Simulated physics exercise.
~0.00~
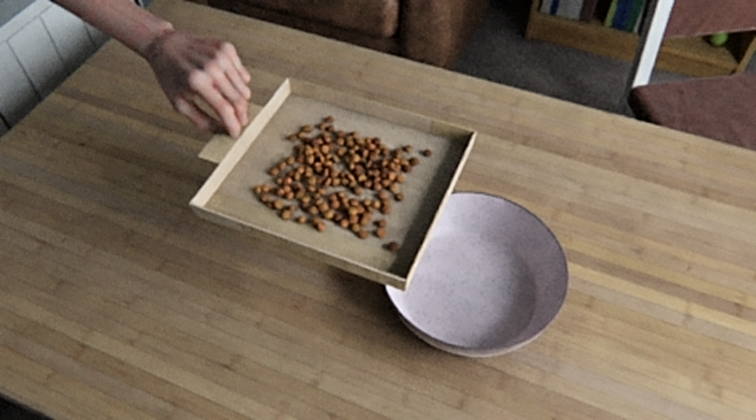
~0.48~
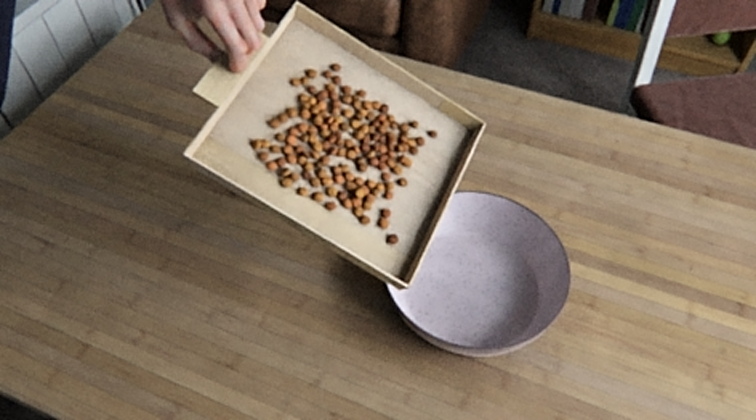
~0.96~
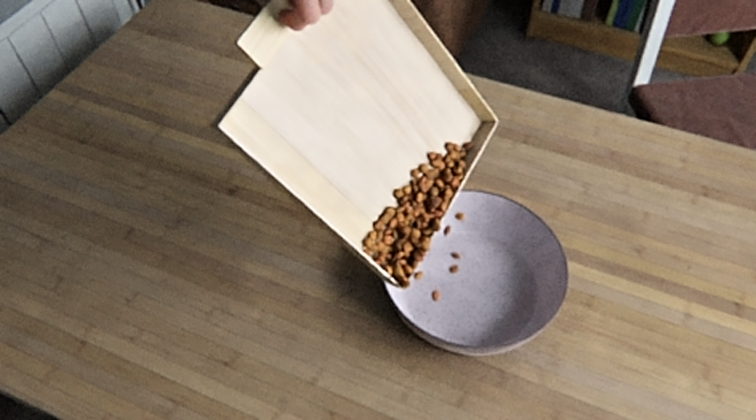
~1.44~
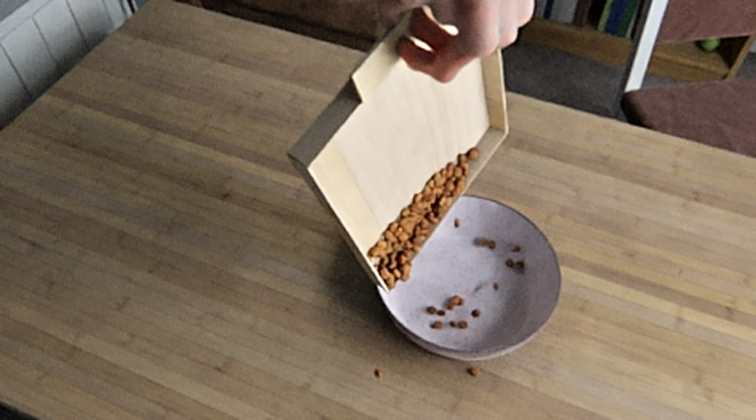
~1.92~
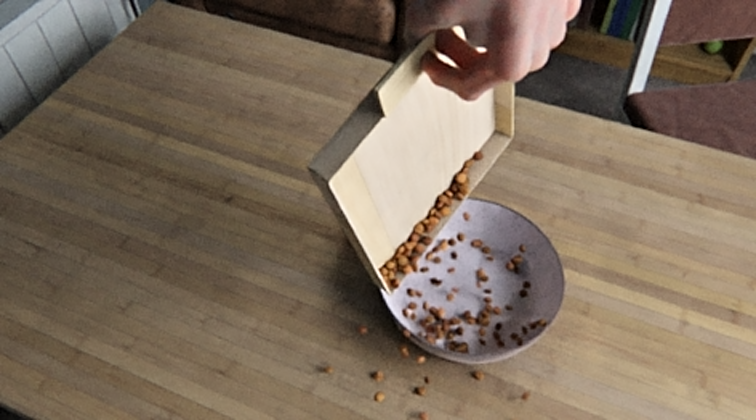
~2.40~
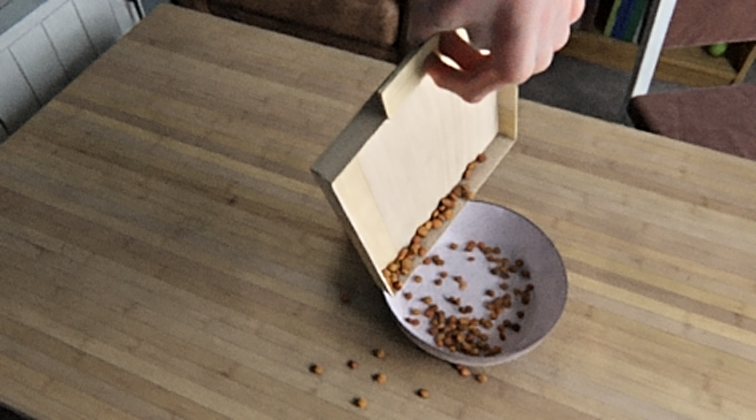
Brown kibble tumbling from a steeply tipped wooden tray held by a hand into a pale bowl, some scattering on the table.
